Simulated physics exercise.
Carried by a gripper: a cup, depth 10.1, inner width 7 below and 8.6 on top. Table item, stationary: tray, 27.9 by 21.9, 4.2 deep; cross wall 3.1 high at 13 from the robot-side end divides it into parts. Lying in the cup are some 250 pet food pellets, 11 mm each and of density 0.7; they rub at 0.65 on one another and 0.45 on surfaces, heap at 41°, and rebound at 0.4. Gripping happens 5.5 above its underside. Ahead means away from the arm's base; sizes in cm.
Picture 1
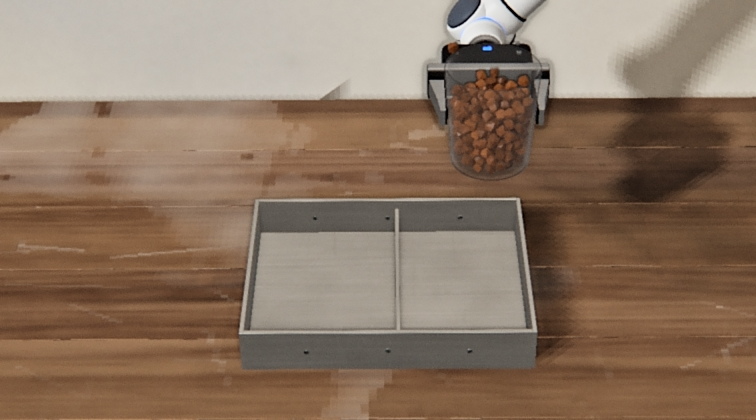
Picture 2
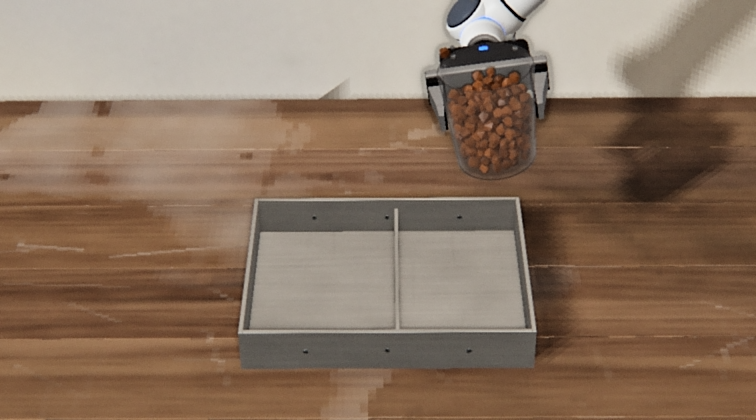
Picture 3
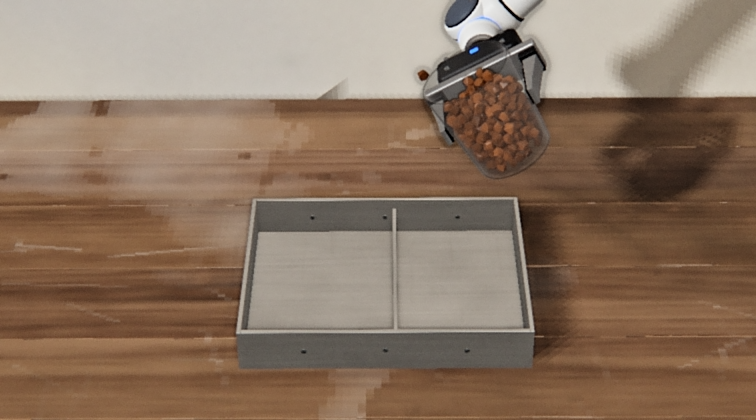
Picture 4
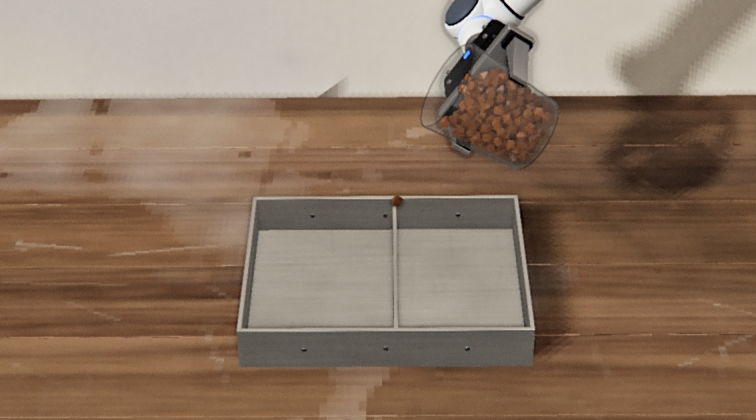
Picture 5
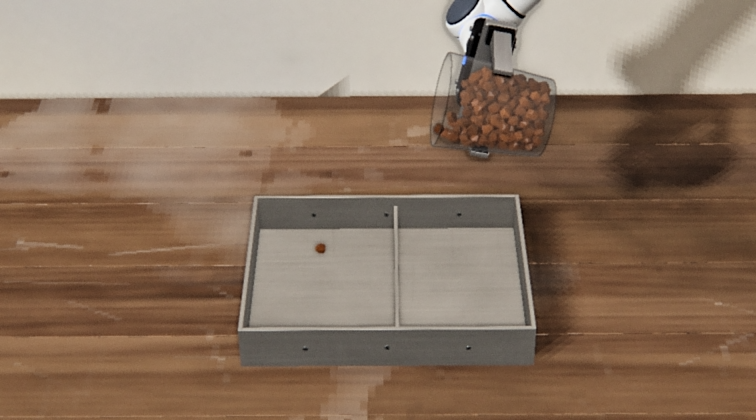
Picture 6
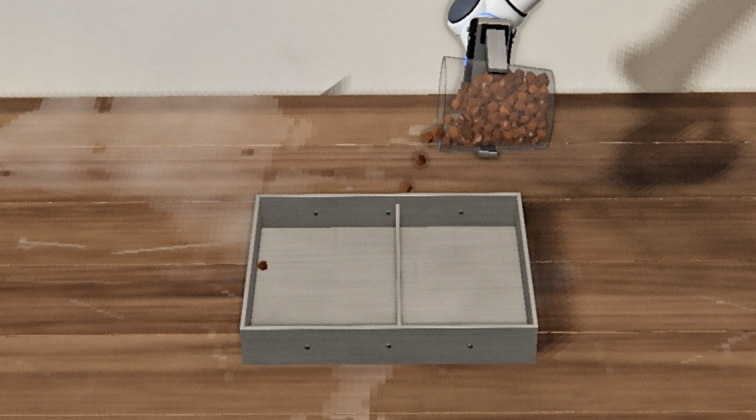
Above a divided grey tray, a gripper tilts a clear cup and a few pellets drop out.
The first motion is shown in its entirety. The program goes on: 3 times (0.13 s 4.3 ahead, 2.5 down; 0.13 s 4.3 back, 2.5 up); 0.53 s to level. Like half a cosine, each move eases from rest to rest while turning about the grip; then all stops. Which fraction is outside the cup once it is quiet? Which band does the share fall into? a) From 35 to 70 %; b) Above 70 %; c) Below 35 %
Answer: A.
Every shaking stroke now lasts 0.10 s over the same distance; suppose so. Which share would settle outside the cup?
The share would be near 65 %.
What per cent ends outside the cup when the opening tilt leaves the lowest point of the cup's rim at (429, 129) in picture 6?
Around 20 per cent of it.
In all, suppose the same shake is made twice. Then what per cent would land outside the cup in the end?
I'd expect close to 50 per cent then.
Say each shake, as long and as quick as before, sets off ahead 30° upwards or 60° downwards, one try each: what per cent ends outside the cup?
Estimates, in order: 100 % then 25 %.
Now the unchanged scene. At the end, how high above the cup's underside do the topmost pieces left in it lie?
Top of the fill: Near 6.0 cm.
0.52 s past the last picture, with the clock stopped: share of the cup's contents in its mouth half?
Near 55 %.
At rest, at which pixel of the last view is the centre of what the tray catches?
I'd say somewhere near (351, 288) in the final view.
Then, 0.52 s after the last picture, tilted 86° forward, highest piece 23 above the table; 137 in the cup, 63 in the far-side part, 14 in the robot-side part, 32 in flight or on a rim.
Then, 1.05 s after the last picture, tilted 42° forward, highest piece 24 above the table; 111 in the far-side part, 94 in the cup, 39 in the robot-side part, 2 in flight or on a rim.
Then, 1.51 s after the last picture, level, highest piece 23 above the table; 113 in the far-side part, 94 in the cup, 39 in the robot-side part.
Then, 2.56 s after the last picture, level, highest piece 23 above the table; 113 in the far-side part, 94 in the cup, 39 in the robot-side part.
Final count, 113 in the far-side part, 94 in the cup, 39 in the robot-side part. That is 62 % outside the cup.
